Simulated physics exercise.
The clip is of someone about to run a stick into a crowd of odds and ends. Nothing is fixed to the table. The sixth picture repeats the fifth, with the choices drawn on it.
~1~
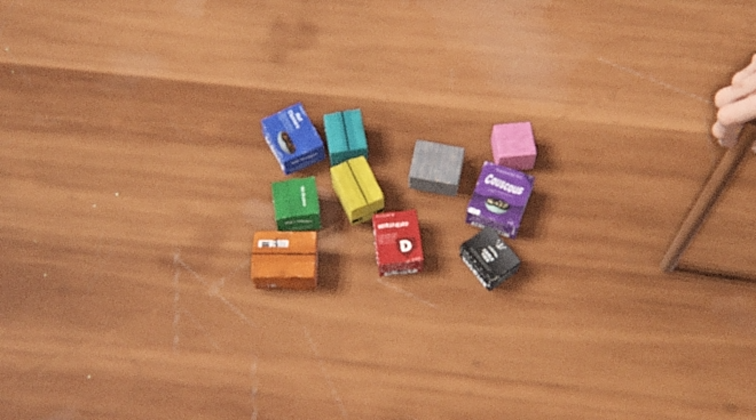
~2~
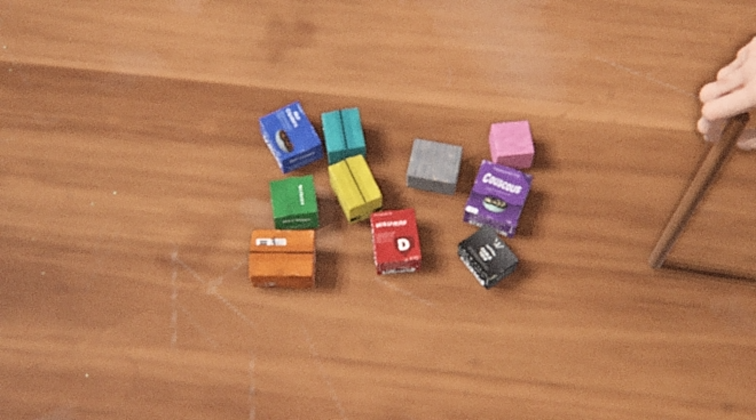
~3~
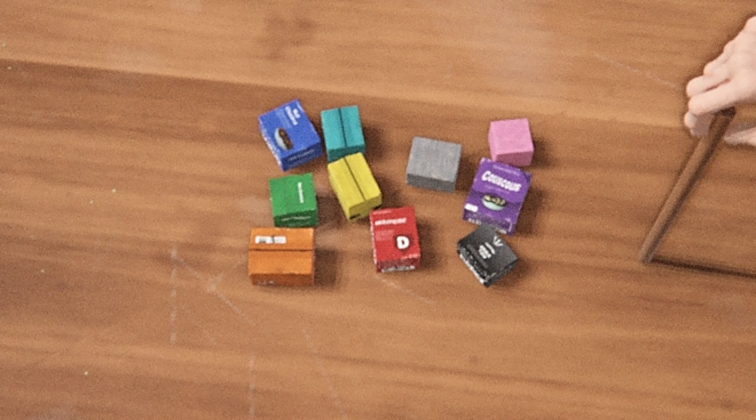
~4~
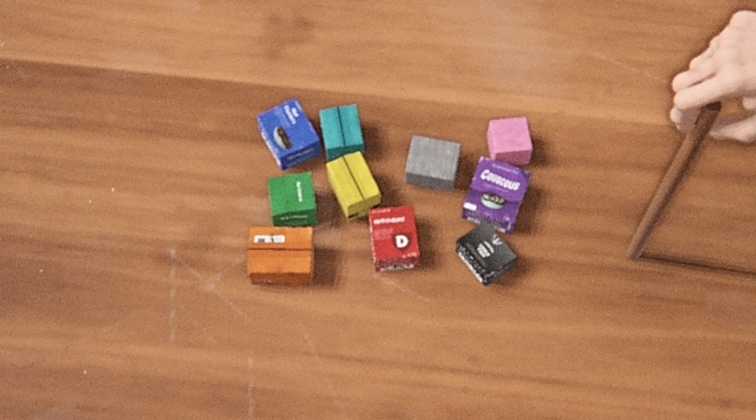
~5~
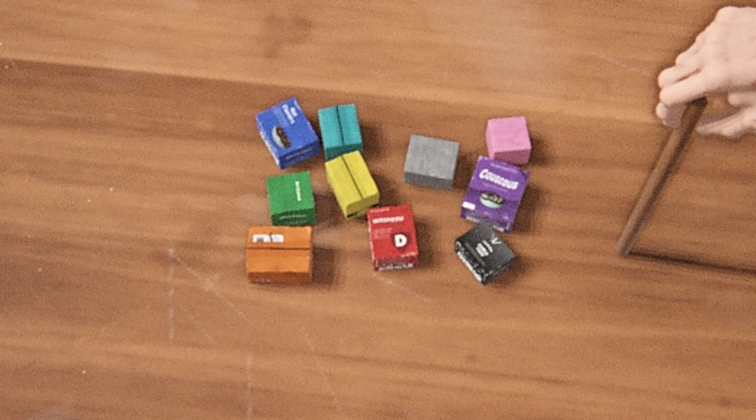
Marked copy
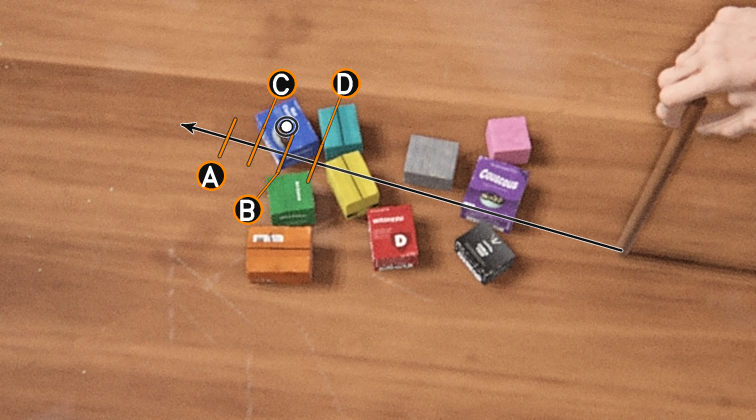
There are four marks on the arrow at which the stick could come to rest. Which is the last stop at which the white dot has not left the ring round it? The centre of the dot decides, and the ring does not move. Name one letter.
As far as tick D.
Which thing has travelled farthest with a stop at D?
The purple packet.
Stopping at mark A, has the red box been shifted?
No.
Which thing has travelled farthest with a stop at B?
It is the purple packet.
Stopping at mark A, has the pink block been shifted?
No.
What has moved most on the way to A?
It is the purple packet.
On the marked copy, A at (227, 138); B at (285, 154); C at (256, 146); D at (315, 163); the arrow from (622, 251) to (182, 124); the white dot at (286, 126).
Taking D. A third of the way, foot of the stick (508, 219); purple packet (485, 189).
Two thirds of the way, foot of the stick (399, 188); purple packet (402, 151); grey block (395, 108).
When it is over, foot of the stick (315, 164); purple packet (395, 144); grey block (396, 101); the dot is still in its ring.
As for the rest, A shifts the dotted thing to (262, 108); B shifts the dotted thing to (272, 120); C shifts the dotted thing to (264, 110).
